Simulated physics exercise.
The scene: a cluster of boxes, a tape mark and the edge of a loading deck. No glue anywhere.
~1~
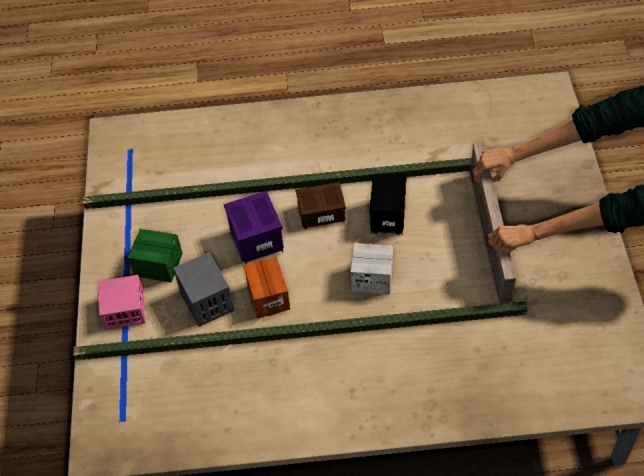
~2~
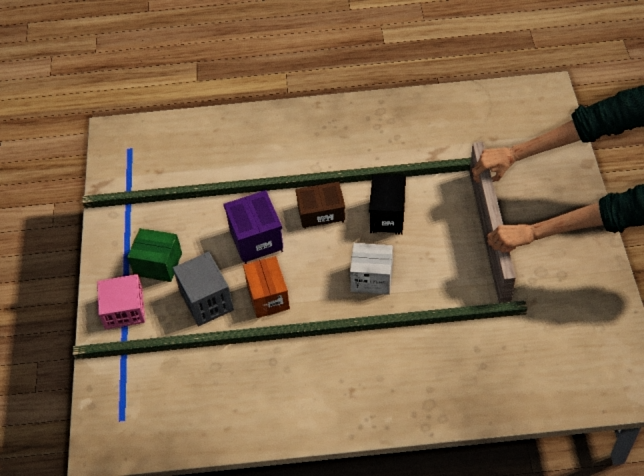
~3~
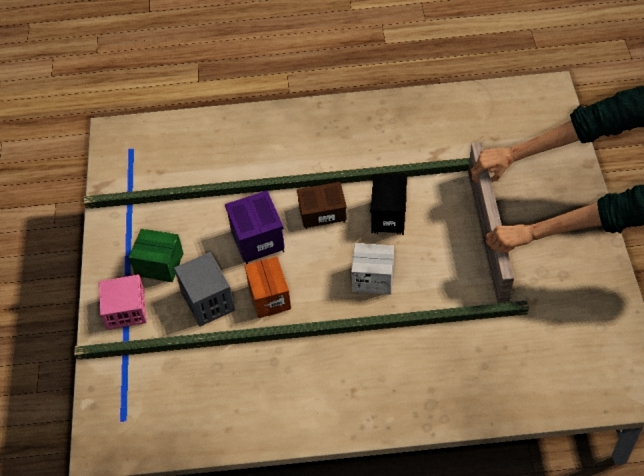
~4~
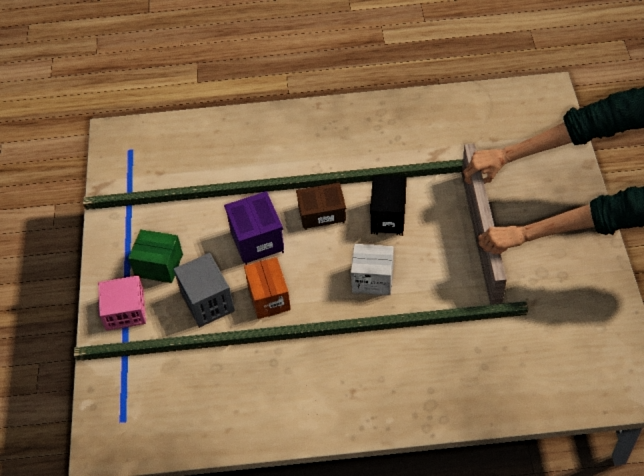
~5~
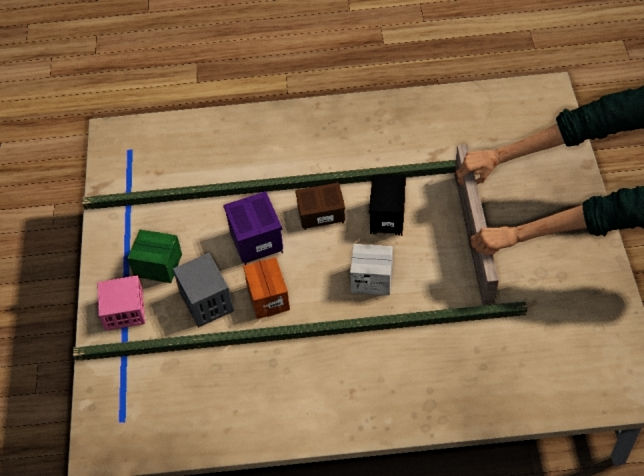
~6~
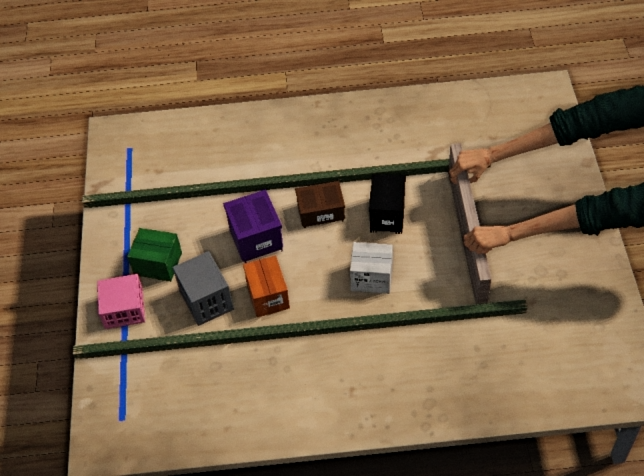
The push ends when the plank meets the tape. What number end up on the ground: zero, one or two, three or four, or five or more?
In the end the number that fall off is five or more.
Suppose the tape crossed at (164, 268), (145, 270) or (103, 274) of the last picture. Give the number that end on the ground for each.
Try by try, 3, 3 and 6.
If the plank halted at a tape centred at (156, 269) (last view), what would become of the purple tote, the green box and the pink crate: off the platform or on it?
The purple tote holds on; the green box comes down; the pink crate drops off.
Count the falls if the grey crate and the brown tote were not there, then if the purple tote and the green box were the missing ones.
First 4, then 4.
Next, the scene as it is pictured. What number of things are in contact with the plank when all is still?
The number is 2.
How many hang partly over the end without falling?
It comes to 0.
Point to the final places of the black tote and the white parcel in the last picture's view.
Near (107, 234) and (102, 299).
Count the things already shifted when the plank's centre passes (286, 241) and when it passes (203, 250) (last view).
The counts are 6 and 8.
Early on, none off yet; pink crate at rest near (121, 302); green box at rest near (155, 255); grey crate at rest near (203, 289).
A while later, none off yet; pink crate travelled a little near (110, 302); green box travelled about its own width near (120, 260); grey crate travelled about its own width near (148, 290).
Finally, the number that fall off is five or more; lost, brown tote, orange parcel, purple tote, grey crate, green box and pink crate.
